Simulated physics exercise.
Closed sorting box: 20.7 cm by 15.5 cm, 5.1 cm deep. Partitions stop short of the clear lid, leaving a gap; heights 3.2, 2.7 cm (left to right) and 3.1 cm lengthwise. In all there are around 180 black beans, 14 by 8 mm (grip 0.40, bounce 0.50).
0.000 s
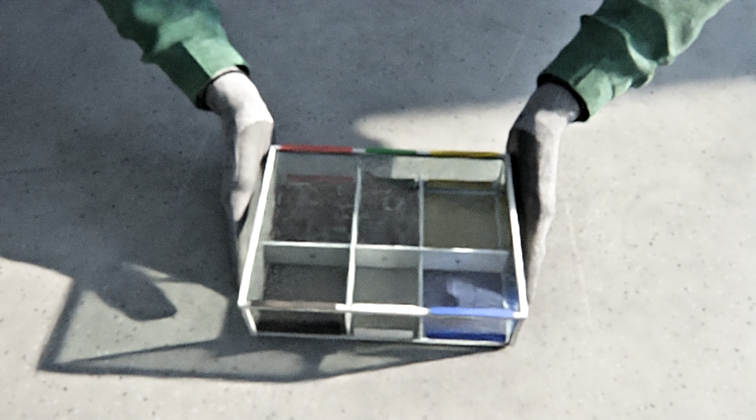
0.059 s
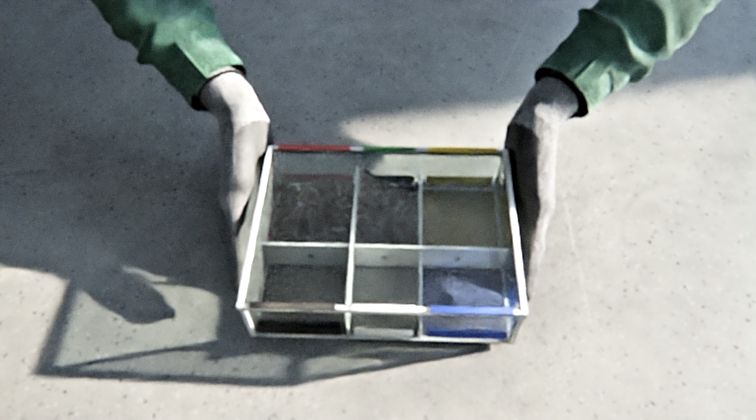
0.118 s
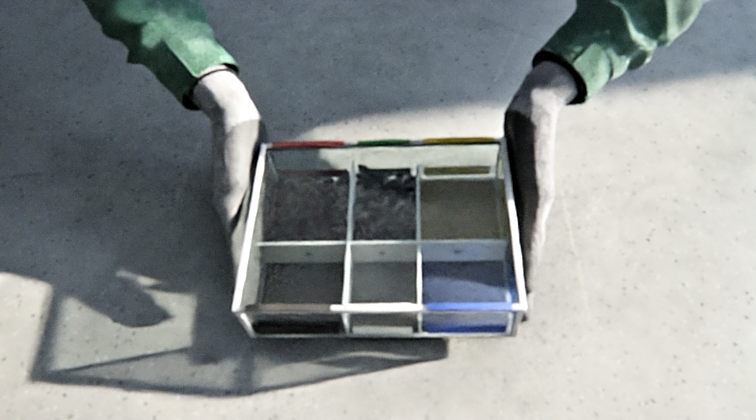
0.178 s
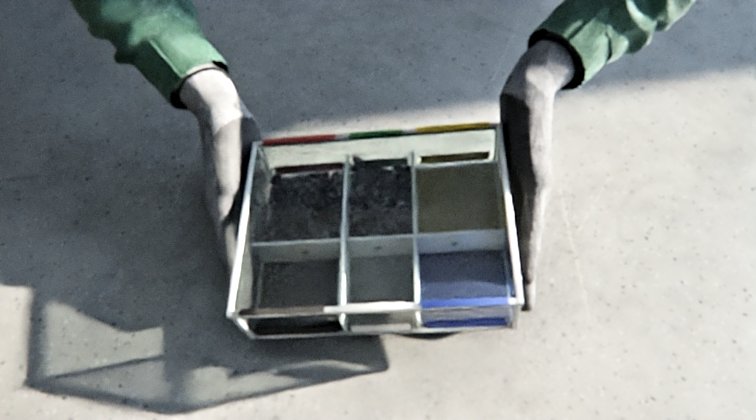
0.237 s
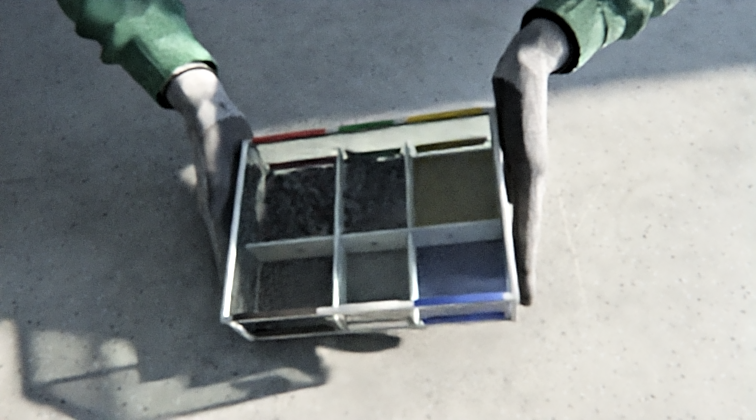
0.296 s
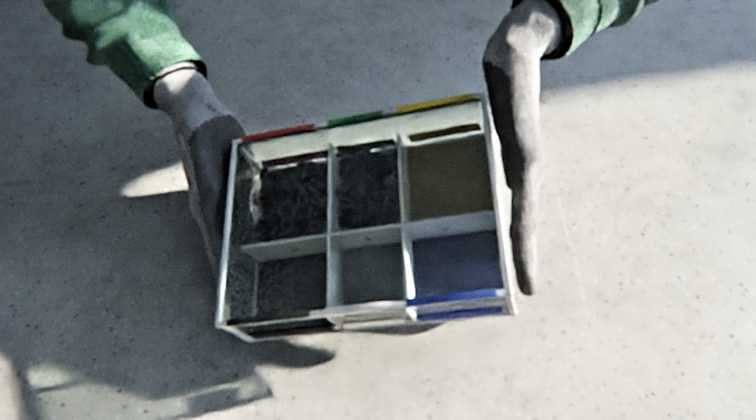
In the video, two hands in green sleeves hold a clear-lidded, six-compartment box containing dark material above a gray speckled surface, then gradually tilt it, lowering its left side and raising its right as its shadow shifts left.
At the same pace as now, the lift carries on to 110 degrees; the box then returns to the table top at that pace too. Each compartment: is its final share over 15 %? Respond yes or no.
Red: Yes; blue: No; green: No; yellow: No; white: No; black: Yes.
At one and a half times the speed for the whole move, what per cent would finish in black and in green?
Final share: Black 40 %, green 10 %.
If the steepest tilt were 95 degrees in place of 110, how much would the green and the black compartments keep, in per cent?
You'd find green with 15 % and black with 45 %.
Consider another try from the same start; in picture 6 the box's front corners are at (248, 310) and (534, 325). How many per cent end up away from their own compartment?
Then around 95 percent would end up out of place.
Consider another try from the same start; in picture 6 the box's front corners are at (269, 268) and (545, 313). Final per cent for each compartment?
In per cent, the final split is red 0, blue 35, green 0, yellow 65, white 0, black 0.
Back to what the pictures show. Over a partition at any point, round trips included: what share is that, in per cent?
Estimate: Some 55 per cent.
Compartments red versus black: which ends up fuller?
Black.
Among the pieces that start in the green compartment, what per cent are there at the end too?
20 %.
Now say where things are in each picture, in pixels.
In the first picture, box tilt 0 degrees, front corners at (244, 302) and (521, 314); red 45 %, green 55 %.
In the second picture, box tilt 1 degrees, front corners at (243, 304) and (521, 311).
In the third picture, box tilt 5 degrees, front corners at (239, 307) and (520, 306), lowest corner left front.
In the fourth picture, box tilt 10 degrees, front corners at (233, 312) and (517, 299), lowest corner left front.
In the fifth picture, box tilt 15 degrees, front corners at (227, 317) and (512, 294), lowest corner left front.
In the sixth picture, box tilt 20 degrees, front corners at (222, 322) and (506, 290), lowest corner left front; red 45 %, green 55 %. Its pace works out near 85 degrees a second.
After 1.46 s, tilt 110 degrees; red 45 %, green 20 %, black 35 %.
After 2.24 s, tilt 49 degrees; red 40 %, green 10 %, black 50 %.
Then, at 3.04 s, tilt 0 degrees; red 40 %, green 10 %, black 50 %.
In the end, at 3.7 s, red 40 %, blue 0 %, green 10 %, yellow 0 %, white 0 %, black 50 %.
